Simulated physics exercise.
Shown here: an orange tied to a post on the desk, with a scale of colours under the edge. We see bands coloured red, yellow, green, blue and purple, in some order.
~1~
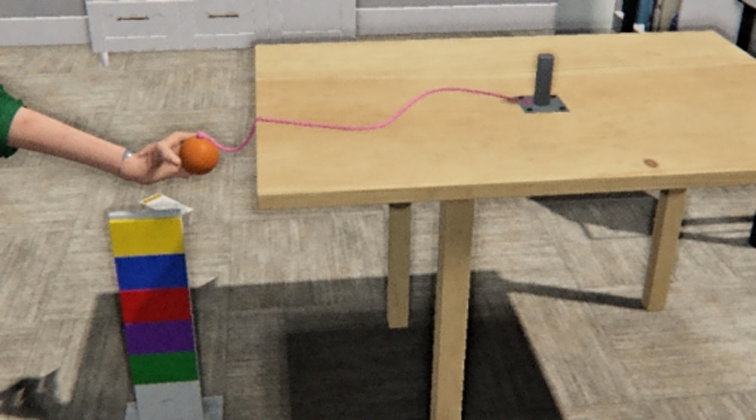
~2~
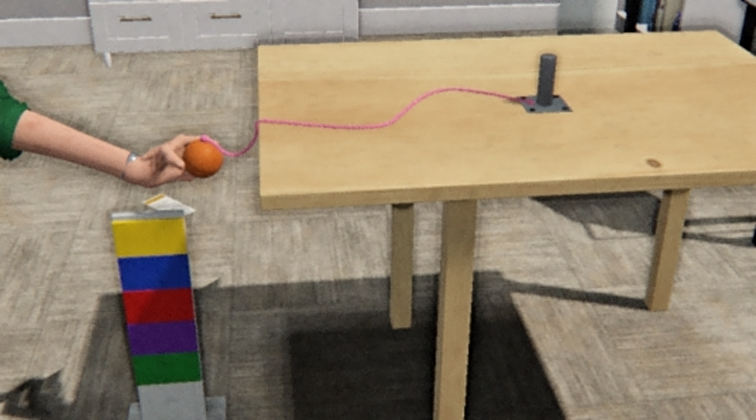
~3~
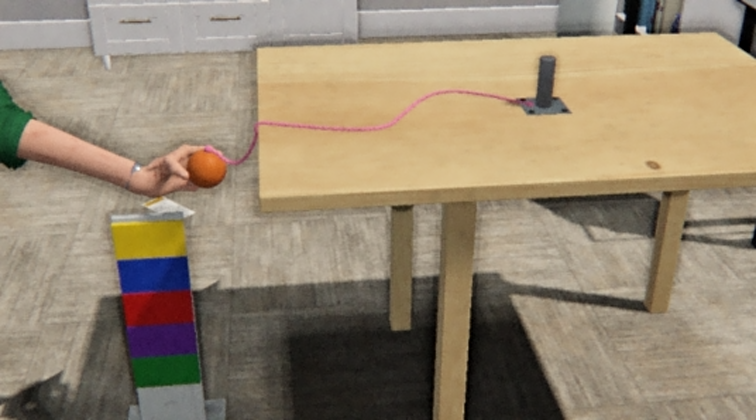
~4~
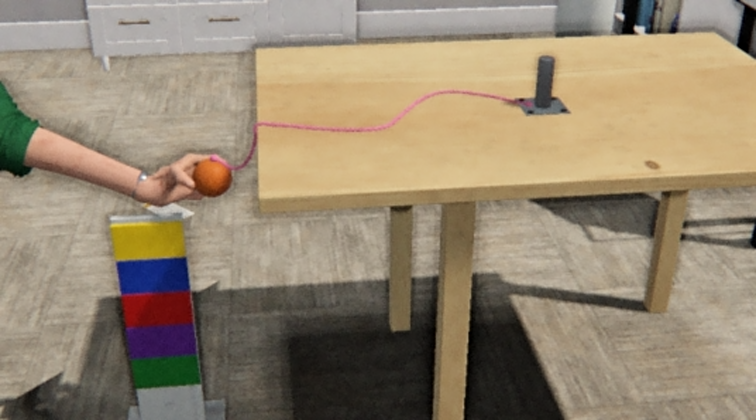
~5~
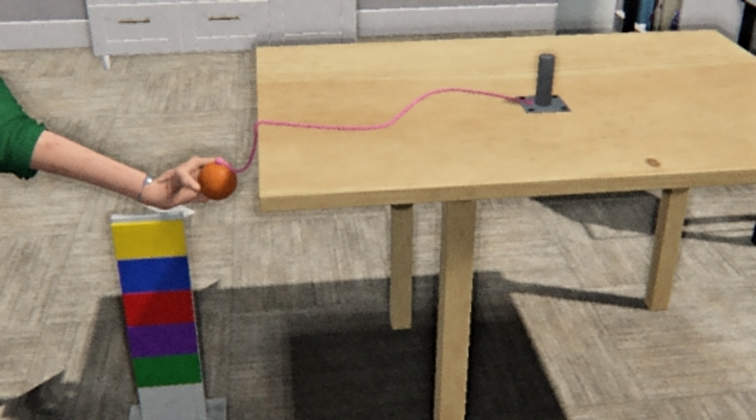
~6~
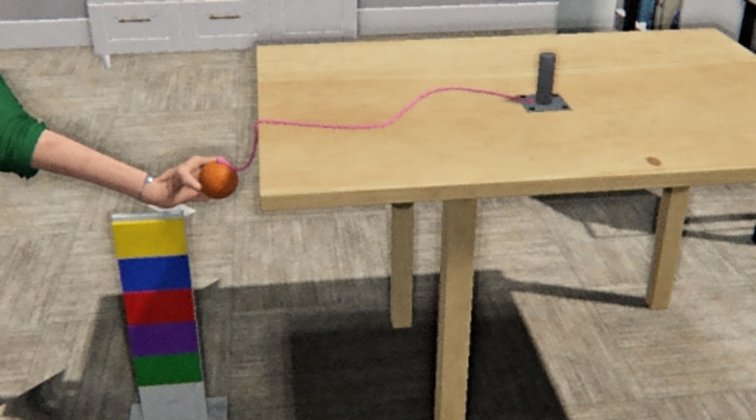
At first, a hand reaching in from the left holds a round orange object above a column of coloured bands, with a pink cord running from it across the table to a dark post. The hand then lowers it slightly, easing it a little to the right, and finally keeps it almost still.
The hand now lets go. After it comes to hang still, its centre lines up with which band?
It lines up with blue.
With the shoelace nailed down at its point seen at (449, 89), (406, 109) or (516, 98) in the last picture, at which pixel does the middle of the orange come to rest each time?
Going through the three tries, you get (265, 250), (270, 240) and (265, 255).
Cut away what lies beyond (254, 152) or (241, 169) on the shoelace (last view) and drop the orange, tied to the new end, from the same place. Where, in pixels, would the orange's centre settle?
First (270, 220), then (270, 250).
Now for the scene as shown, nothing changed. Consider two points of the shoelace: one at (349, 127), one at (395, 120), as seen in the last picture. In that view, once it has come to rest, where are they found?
In that view they reach (286, 107) and (337, 106).
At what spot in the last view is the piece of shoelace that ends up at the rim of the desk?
Approximately at (316, 126) in the final frame.
Soon after, orange near (297, 253); level with blue.
Then, orange near (250, 255); level with blue.
At rest, orange near (261, 255); level with blue. Its centre hangs level with the blue band.
